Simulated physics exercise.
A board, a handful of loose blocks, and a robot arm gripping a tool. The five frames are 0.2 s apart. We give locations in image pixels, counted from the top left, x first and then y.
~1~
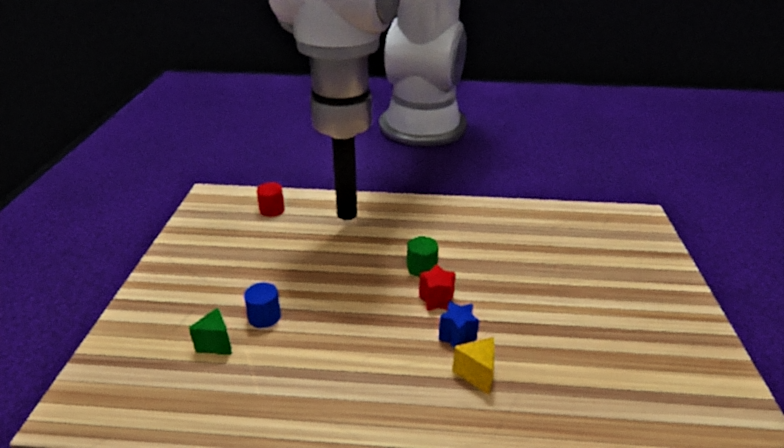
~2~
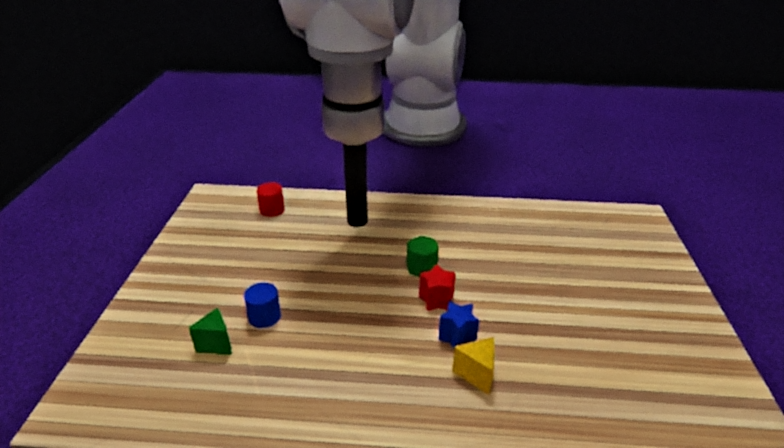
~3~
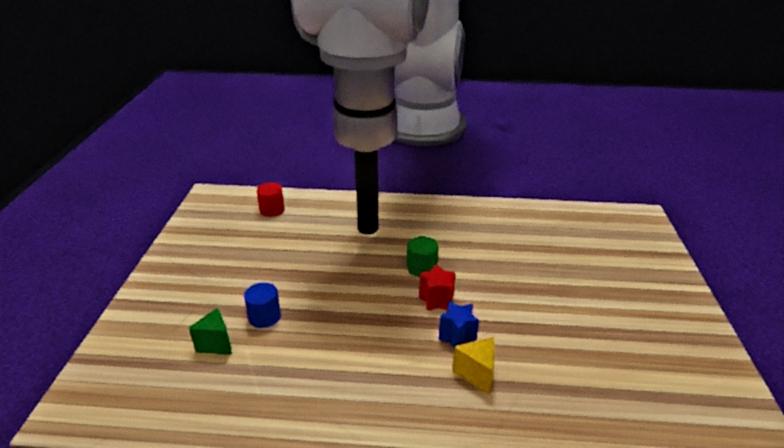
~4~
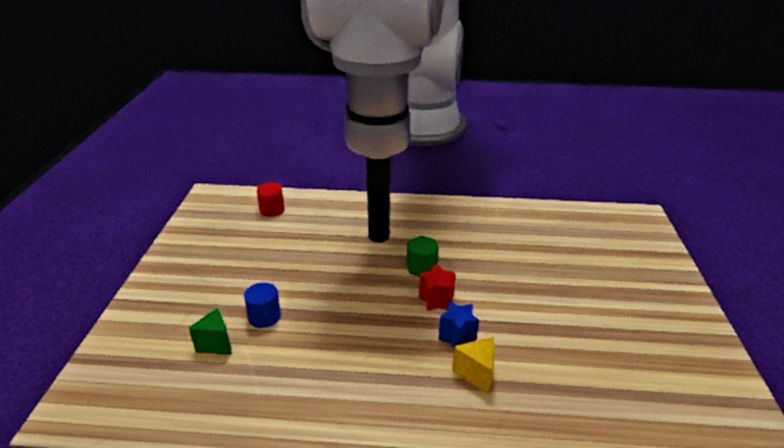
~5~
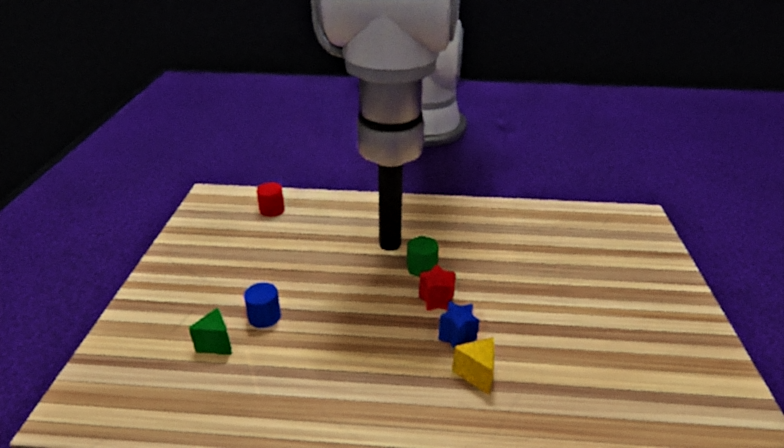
A robot arm holding a black rod moved slowly to the right and toward the viewer over a wooden board, nearing the green block, while all the scattered colored blocks stayed still.
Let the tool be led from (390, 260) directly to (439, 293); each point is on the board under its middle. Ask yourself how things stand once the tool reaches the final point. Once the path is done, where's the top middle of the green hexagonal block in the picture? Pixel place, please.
I think it will end close to (445, 250).
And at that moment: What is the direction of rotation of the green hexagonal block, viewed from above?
Counterclockwise rotation.
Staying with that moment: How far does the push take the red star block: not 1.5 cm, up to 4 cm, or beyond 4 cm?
Movement: 1.5 to 4 cm.
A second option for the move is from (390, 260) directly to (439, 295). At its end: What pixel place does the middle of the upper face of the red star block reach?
For the centre of its top, I'd go with (453, 288).
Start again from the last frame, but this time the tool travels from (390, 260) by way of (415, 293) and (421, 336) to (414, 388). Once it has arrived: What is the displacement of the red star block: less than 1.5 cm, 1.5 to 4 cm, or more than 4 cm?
Distance: Between 1.5 and 4 cm.
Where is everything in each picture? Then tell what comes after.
In the first frame, tool tip at (347, 215); block tops, green hexagonal block at (423, 245); red star block at (439, 276); blue star block at (460, 313).
In the second frame, tool at (358, 222); blocks unchanged.
In the third frame, tool at (368, 229); blocks unchanged.
In the fourth frame, tool at (379, 237); blocks unchanged.
In the fifth frame, tool at (390, 245); green hexagonal block at (423, 245); red star block at (439, 276); blue star block at (460, 313).
On the path given first. Halfway along, tool at (414, 260); green hexagonal block at (440, 249), turned 20° anticlockwise.
At the end, tool at (440, 277); green hexagonal block at (445, 250), turned 40° anticlockwise; red star block at (451, 286), turned 15° clockwise; blue star block in place.
